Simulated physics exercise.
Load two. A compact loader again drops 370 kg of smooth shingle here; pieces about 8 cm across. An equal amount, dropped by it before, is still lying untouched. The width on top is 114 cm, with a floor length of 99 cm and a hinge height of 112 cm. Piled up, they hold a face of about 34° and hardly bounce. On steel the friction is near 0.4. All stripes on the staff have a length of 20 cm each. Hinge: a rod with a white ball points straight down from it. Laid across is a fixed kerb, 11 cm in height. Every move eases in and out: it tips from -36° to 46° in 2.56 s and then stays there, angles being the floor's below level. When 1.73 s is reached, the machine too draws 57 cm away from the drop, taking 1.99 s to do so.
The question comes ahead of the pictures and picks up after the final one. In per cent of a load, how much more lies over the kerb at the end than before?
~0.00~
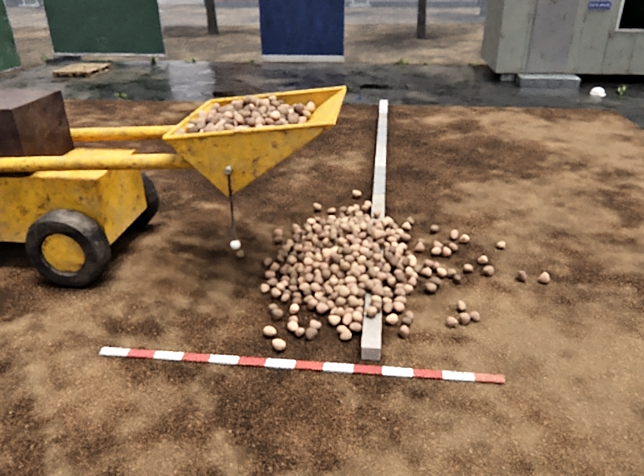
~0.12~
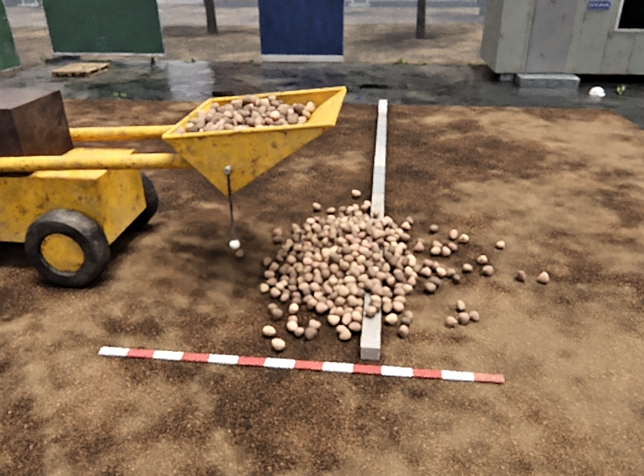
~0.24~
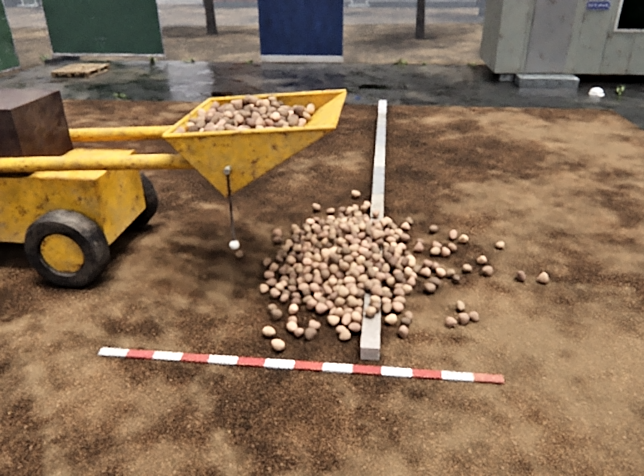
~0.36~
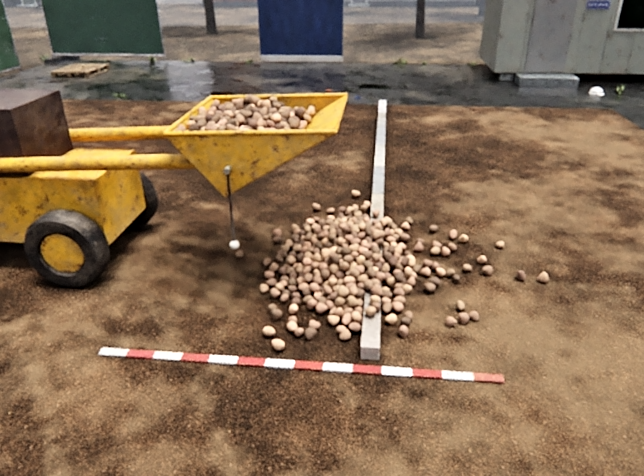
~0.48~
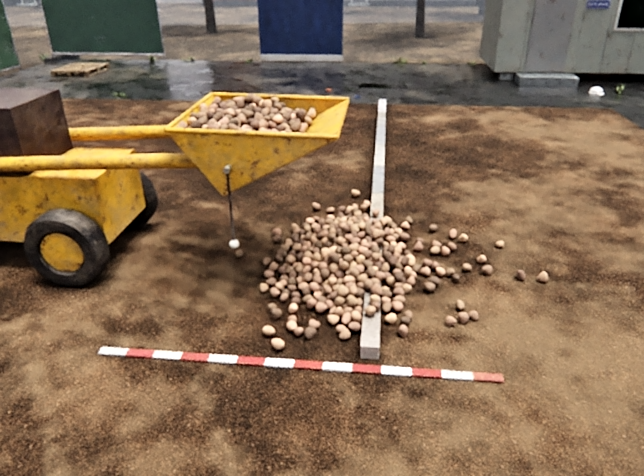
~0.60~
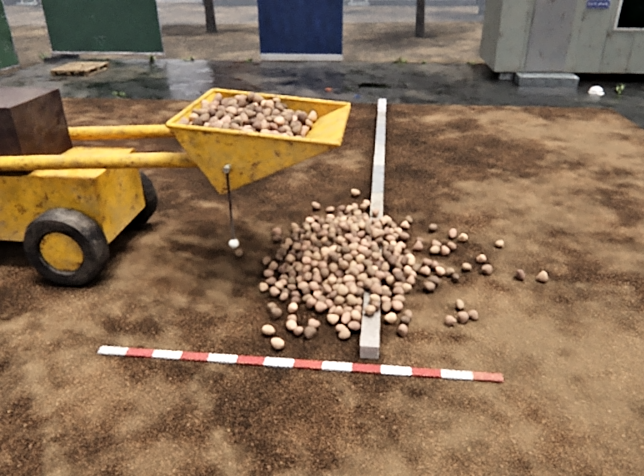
Some 18 per cent more.
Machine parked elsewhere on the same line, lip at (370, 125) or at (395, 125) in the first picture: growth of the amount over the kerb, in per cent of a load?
About 55 per cent for the first, 75 per cent for the second.
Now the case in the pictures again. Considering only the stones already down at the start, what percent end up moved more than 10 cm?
About 20 %.
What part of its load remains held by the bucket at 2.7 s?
I'd say about 0 per cent.
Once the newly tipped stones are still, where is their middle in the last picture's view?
Around (326, 248).
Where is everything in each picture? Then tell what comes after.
Lip at (333, 124), floor tilted -36°, highest stones at (269, 105). The earlier load is highest near (351, 242), 25 cm above ground level, 84 % on this side of the kerb, 16 % over the kerb, in the first picture.
Lip at (333, 124), floor tilted -35°, highest stones at (268, 105); the stones move at 0.0 m/s on average, in the second picture.
Lip at (334, 128), floor tilted -34°, highest stones at (262, 104); the stones move at 0.1 m/s on average, in the third picture.
The bucket is at -32°, its lip at (336, 132); the top of the load is at (255, 106); the stones move at 0.1 m/s on average, in the fourth picture.
The bucket is at -28°, its lip at (338, 137); the top of the load is at (245, 103); the stones move at 0.1 m/s on average, in the fifth picture.
Lip at (340, 144), floor tilted -25°, highest stones at (233, 102); the stones move at 0.1 m/s on average, in the sixth picture.
After 1.9 s the floor is at 33°; in per cent of one load, 81 in the bucket, 103 on this side of the kerb, 16 over the kerb; the foremost stones are at (492, 266).
After 2.7 s the floor is at 46°; in per cent of one load, 0 in the bucket, 168 on this side of the kerb, 32 over the kerb; the foremost stones are at (491, 262).
After 4.2 s the floor is at 46°; in per cent of one load, 0 in the bucket, 165 on this side of the kerb, 35 over the kerb; the foremost stones are at (491, 262).
After 6.8 s the floor is at 46°; in per cent of one load, 0 in the bucket, 165 on this side of the kerb, 35 over the kerb; the foremost stones are at (491, 262). Net gain over the kerb, 18.
